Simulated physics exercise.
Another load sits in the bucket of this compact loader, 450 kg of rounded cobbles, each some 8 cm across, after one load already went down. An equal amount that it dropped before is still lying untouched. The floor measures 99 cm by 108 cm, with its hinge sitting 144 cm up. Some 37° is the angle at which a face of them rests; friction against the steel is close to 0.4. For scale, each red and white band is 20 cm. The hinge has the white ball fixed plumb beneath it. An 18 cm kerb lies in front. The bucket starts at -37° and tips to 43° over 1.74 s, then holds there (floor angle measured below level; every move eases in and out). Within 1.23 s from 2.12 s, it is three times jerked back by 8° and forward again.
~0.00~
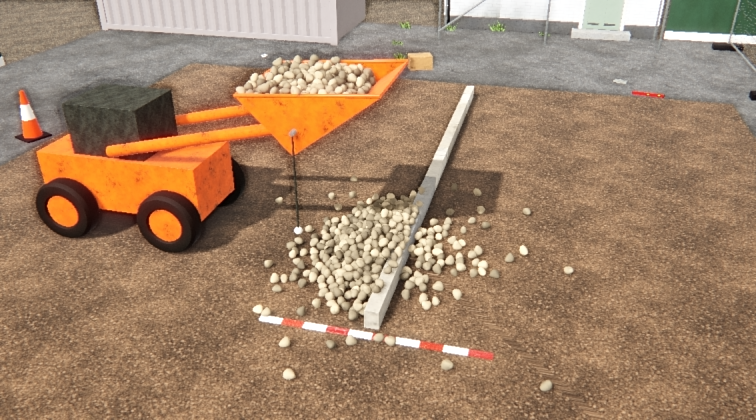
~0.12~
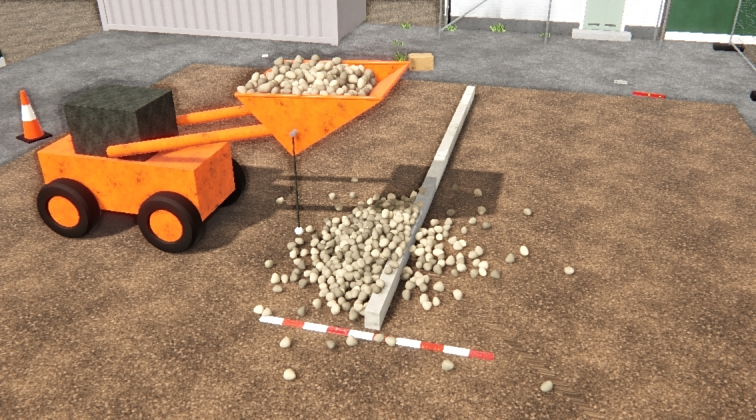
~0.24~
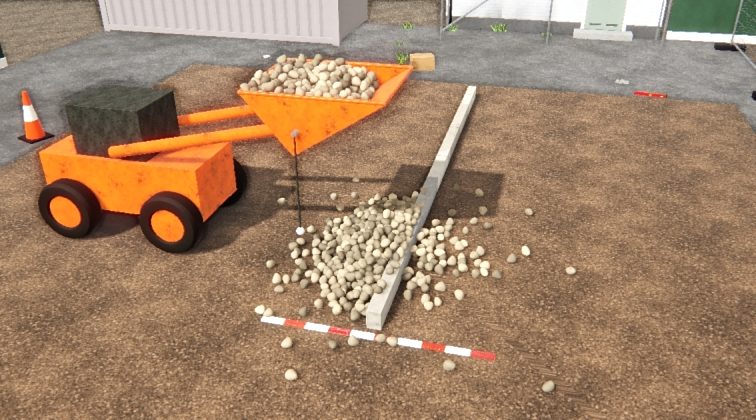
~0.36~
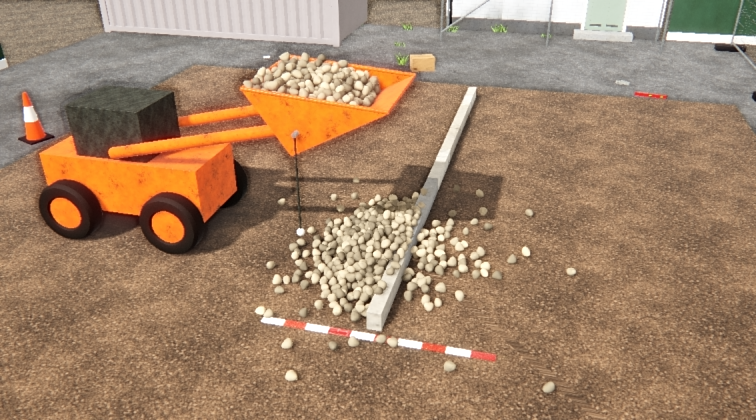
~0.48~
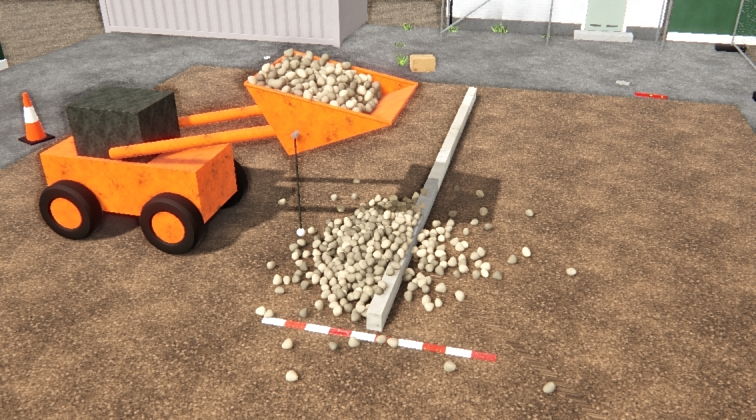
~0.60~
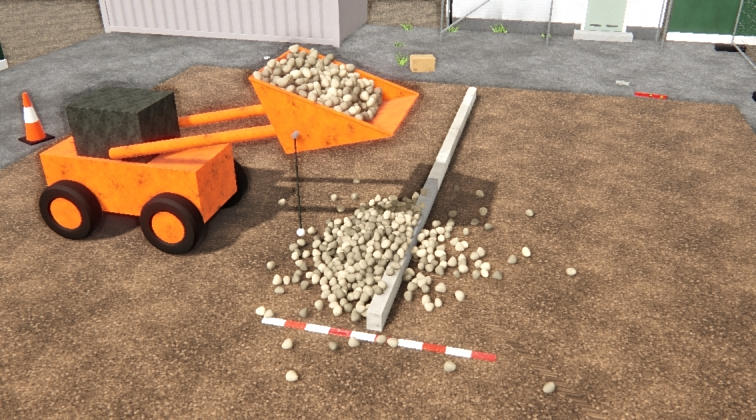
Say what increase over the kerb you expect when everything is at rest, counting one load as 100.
Some 84 per cent is added.
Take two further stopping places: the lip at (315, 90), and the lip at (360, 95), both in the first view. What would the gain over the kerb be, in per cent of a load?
The first would add some 5 per cent and the second some 60 per cent.
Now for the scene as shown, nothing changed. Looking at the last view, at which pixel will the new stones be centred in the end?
The centre sits about (448, 254).
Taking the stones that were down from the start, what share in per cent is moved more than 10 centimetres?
Near 10 per cent, I reckon.
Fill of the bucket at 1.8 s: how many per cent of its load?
About 20 percent.
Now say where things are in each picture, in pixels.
The first frame shows lip at (380, 96), floor tilted -37°, highest stones at (320, 66). The earlier load is highest near (386, 224), 32 cm above ground level, 87 % on this side of the kerb, 13 % over the kerb.
The second frame shows lip at (382, 99), floor tilted -36°, highest stones at (322, 66); the stones move at 0.1 m/s on average.
In the third frame, the bucket is at -33°, its lip at (385, 104); the top of the load is at (306, 65); the stones move at 0.2 m/s on average.
In the fourth frame, the bucket is at -28°, its lip at (388, 113); the top of the load is at (300, 61); the stones move at 0.2 m/s on average.
In the fifth frame, the bucket is at -22°, its lip at (391, 123); the top of the load is at (295, 60); the stones move at 0.3 m/s on average.
In the sixth frame, the bucket is at -15°, its lip at (392, 135); the top of the load is at (298, 57); the stones move at 0.3 m/s on average.
After 1.3 s the floor is at 30°; in per cent of one load, 95 in the bucket, 92 on this side of the kerb, 13 over the kerb; the foremost stones are at (519, 270).
After 1.8 s the floor is at 43°; in per cent of one load, 22 in the bucket, 124 on this side of the kerb, 54 over the kerb; the foremost stones are at (520, 268).
After 3.8 s the floor is at 43°; in per cent of one load, 0 in the bucket, 103 on this side of the kerb, 98 over the kerb; the foremost stones are at (586, 258).
After 6.4 s the floor is at 43°; in per cent of one load, 0 in the bucket, 103 on this side of the kerb, 98 over the kerb; the foremost stones are at (586, 258). Net gain over the kerb, 84.
